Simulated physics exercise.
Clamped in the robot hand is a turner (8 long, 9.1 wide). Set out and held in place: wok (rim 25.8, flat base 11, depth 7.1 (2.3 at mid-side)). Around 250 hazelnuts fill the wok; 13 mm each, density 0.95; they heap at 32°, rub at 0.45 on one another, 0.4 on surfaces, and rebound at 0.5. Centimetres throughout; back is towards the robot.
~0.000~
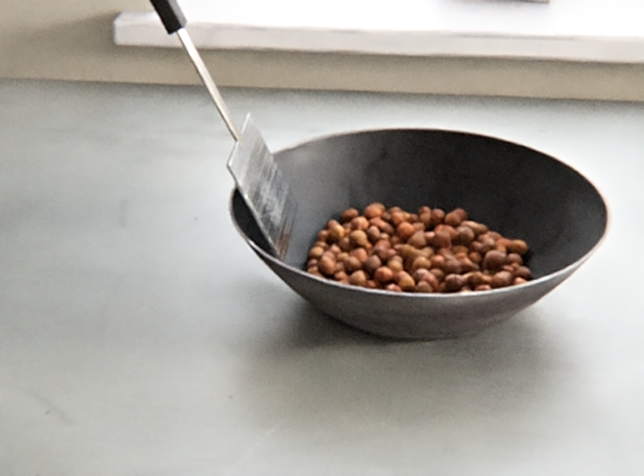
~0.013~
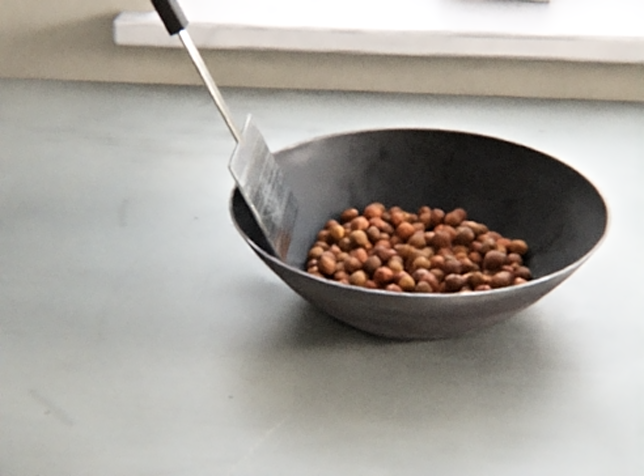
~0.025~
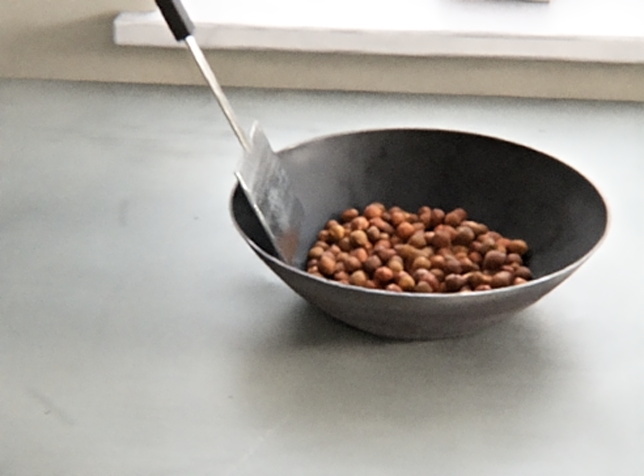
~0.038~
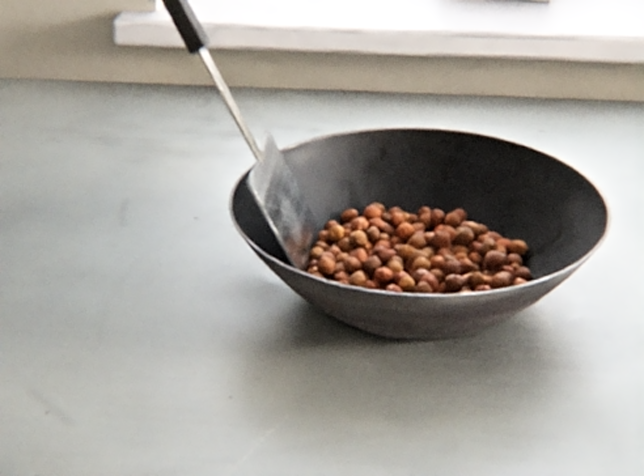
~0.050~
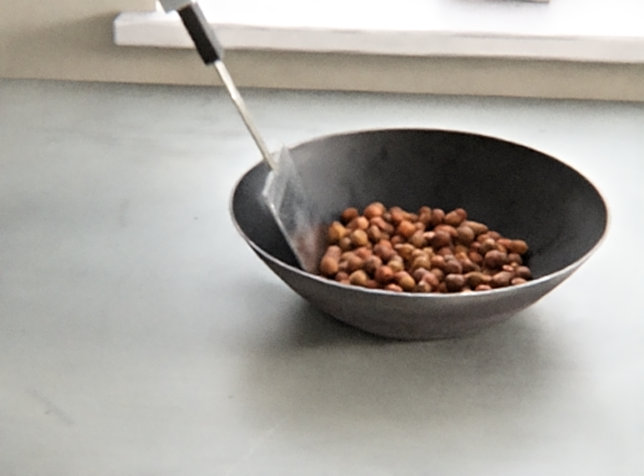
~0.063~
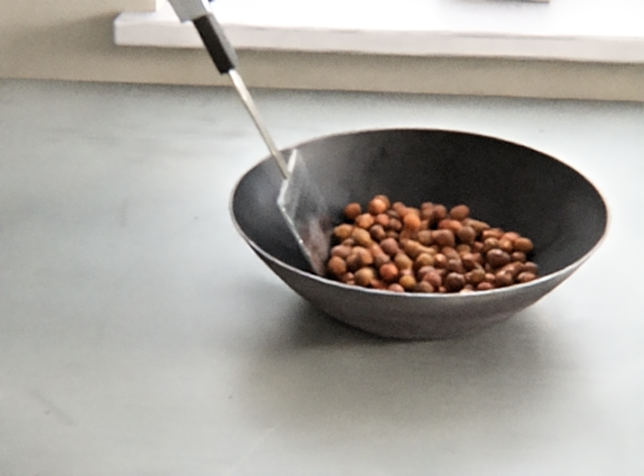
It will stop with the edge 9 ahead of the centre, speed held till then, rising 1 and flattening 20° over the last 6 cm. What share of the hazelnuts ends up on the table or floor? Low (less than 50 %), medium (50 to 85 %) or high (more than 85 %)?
Share on the table or floor: Low (less than 50 %).
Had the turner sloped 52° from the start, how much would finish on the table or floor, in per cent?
Then about 40 per cent.
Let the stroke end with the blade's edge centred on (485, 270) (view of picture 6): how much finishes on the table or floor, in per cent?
About 0 per cent.
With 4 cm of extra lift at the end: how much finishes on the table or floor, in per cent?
Some 40 per cent.
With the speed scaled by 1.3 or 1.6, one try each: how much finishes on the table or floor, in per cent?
About 55 and 60 per cent.
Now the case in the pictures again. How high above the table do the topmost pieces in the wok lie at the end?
About 7.0 cm.
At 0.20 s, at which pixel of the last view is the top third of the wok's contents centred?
Near (534, 225).
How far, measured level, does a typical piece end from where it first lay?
Some 10 cm.
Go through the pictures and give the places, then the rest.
Turner top edge at (238, 138), sloping 64°; upper third of the load around (423, 258), from x 315 to 525, top at y 210; 252 in the wok, in the first frame.
Turner top edge at (239, 139), sloping 64°; upper third of the load around (423, 258), from x 315 to 525, top at y 210, in the second frame.
Turner top edge at (246, 145), sloping 64°; upper third of the load around (423, 258), from x 315 to 525, top at y 210, in the third frame.
Turner top edge at (259, 156), sloping 64°; upper third of the load around (423, 258), from x 315 to 525, top at y 210, in the fourth frame.
Turner top edge at (273, 167), sloping 64°; upper third of the load around (423, 258), from x 315 to 525, top at y 210, in the fifth frame.
Turner top edge at (287, 175), sloping 64°; upper third of the load around (425, 256), from x 315 to 530, top at y 205; 252 in the wok, in the sixth frame.
After 0.13 s, sloping 64°, highest piece 6 above the table; 252 in the wok.
After 0.20 s, sloping 58°, highest piece 8 above the table; 252 in the wok.
After 0.43 s, sloping 44°, highest piece 11 above the table; 146 in the wok, 44 on the table or floor, 62 on the blade or in flight.
After 1.48 s, sloping 44°, highest piece 8 above the table; 144 in the wok, 108 on the table or floor.
At rest, 144 in the wok, 108 on the table or floor. That is 43 % on the table or floor.
